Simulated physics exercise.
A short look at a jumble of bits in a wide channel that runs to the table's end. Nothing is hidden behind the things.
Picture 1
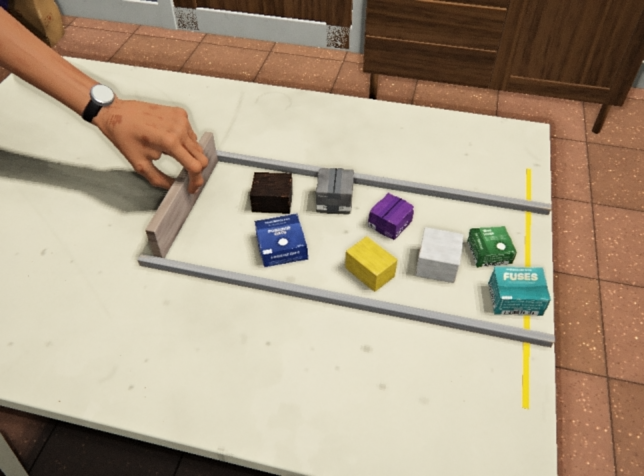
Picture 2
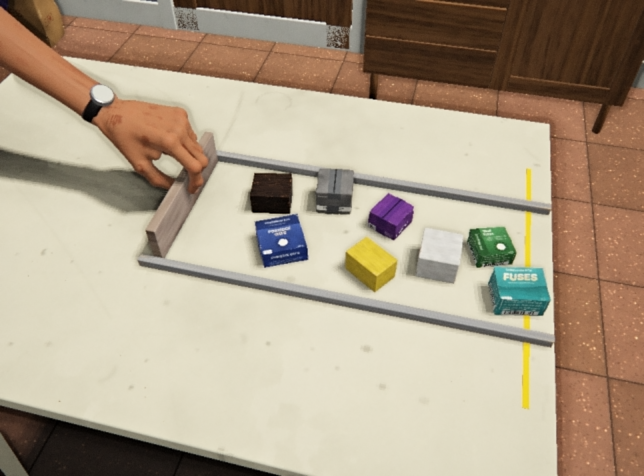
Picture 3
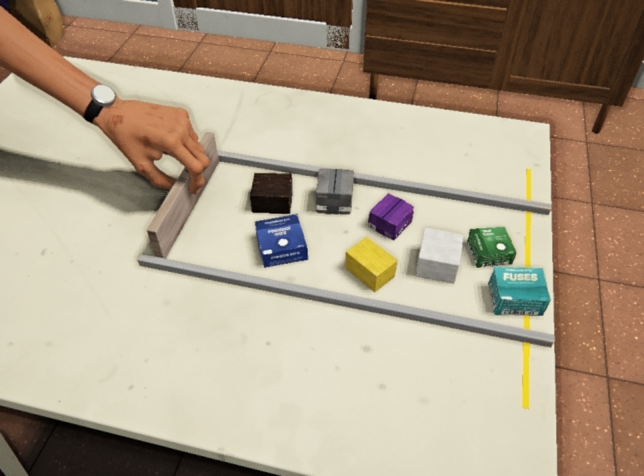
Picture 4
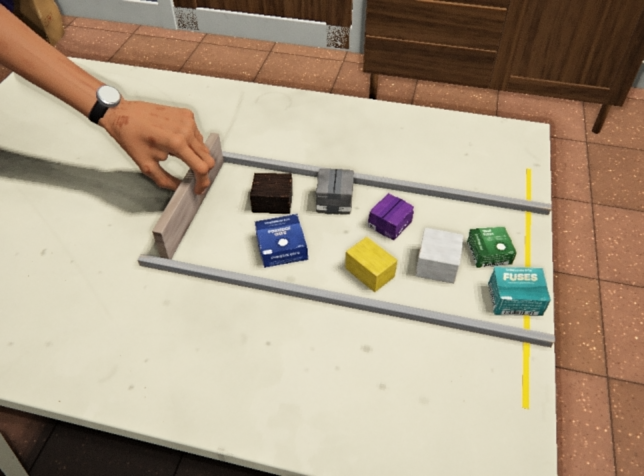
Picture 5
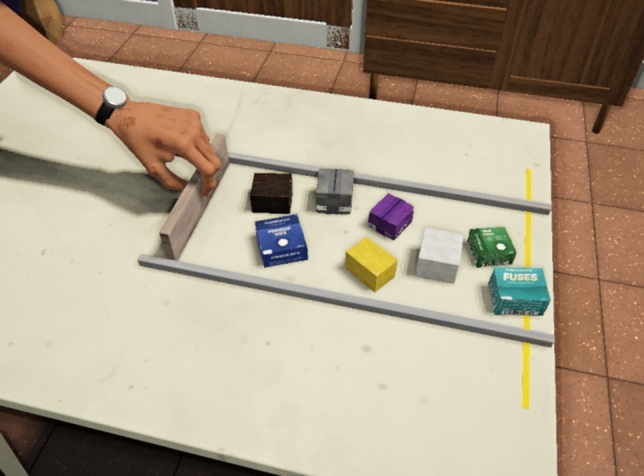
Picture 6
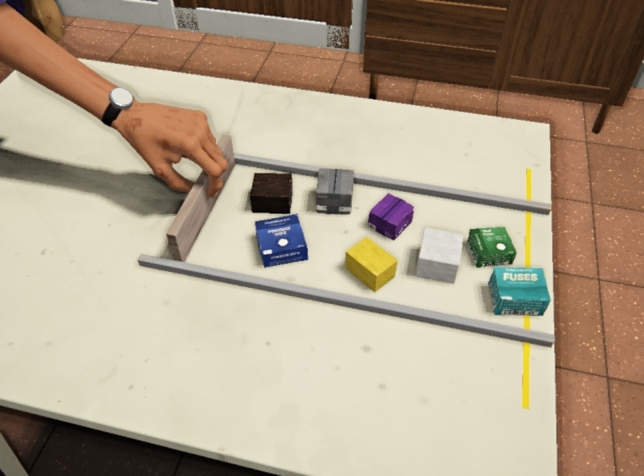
To begin with, a hand wearing a watch holds an upright board at the left end of a channel between two grey rails, with eight small boxes and blocks spread out ahead of it. The hand then slides the board slightly to the right, while the boxes and blocks stay still.
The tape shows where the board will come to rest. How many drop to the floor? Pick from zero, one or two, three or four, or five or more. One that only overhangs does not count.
Outcome: The number that fall off is five or more.
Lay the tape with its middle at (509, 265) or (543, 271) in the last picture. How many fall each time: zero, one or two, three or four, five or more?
One after another: Five or more; 5 or more.
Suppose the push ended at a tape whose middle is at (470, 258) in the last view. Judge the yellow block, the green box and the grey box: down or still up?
The yellow block stays on, the green box is lost, the grey box does not fall.
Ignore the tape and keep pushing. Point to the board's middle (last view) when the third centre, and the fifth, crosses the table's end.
About (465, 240), then (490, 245).
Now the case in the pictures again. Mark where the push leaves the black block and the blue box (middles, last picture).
The black block at (552, 243), the blue box at (555, 299).
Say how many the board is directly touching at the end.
In contact: 2.
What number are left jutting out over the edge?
It comes to 2.
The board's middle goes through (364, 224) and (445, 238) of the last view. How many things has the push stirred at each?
First 6, then 8.
Early on, none off yet; turquoise box at rest near (518, 292); green box at rest near (491, 247); white block at rest near (441, 257).
Finally, the number that fall off is five or more; lost, grey box, yellow block, purple box, white block, green box and turquoise box.
